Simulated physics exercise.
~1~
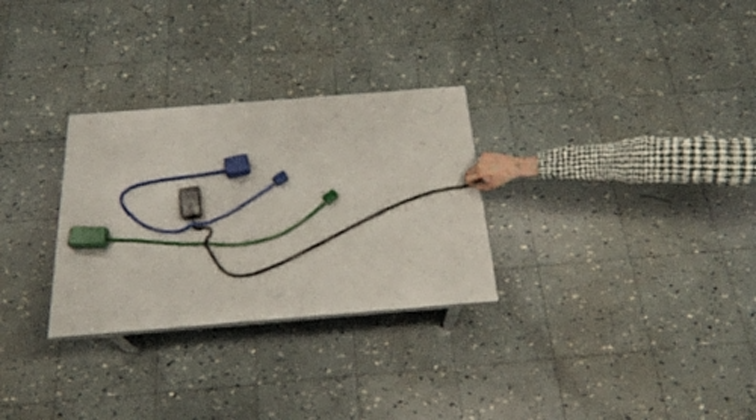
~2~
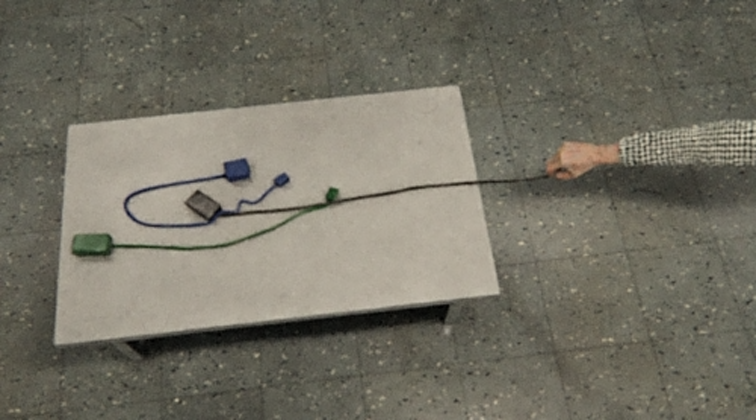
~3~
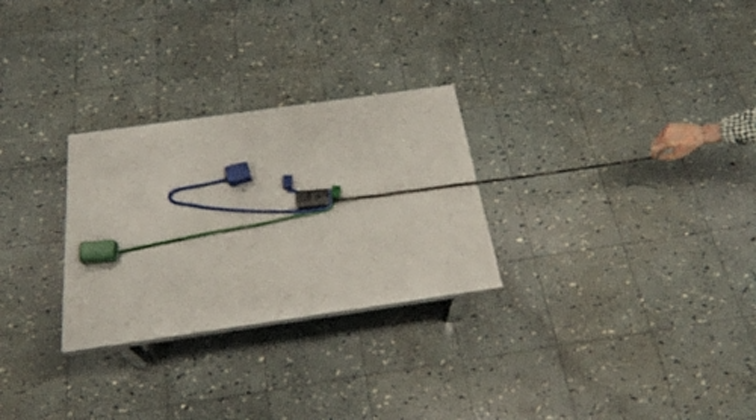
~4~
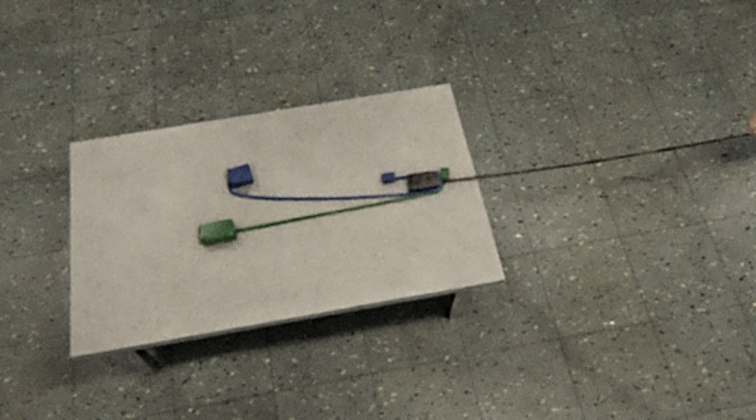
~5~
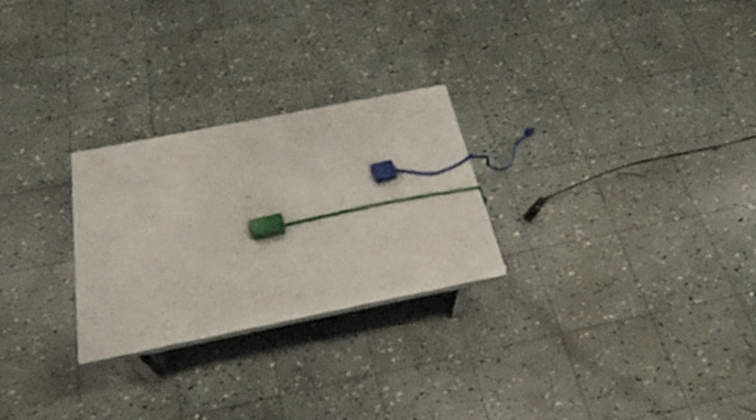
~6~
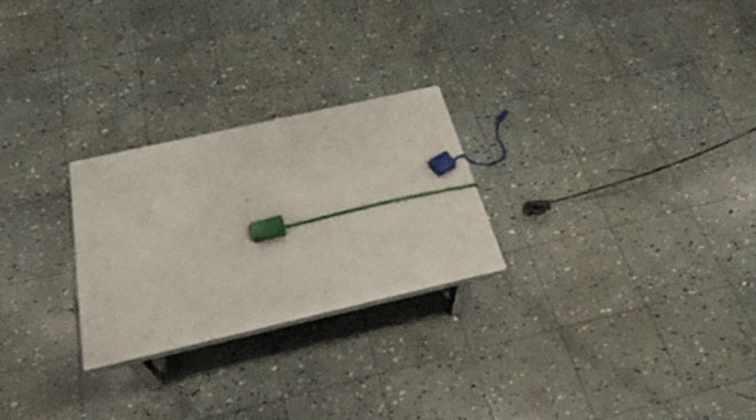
Hand pulling a black lead off the table's right edge, dragging green and blue chargers rightward, both left resting on top.
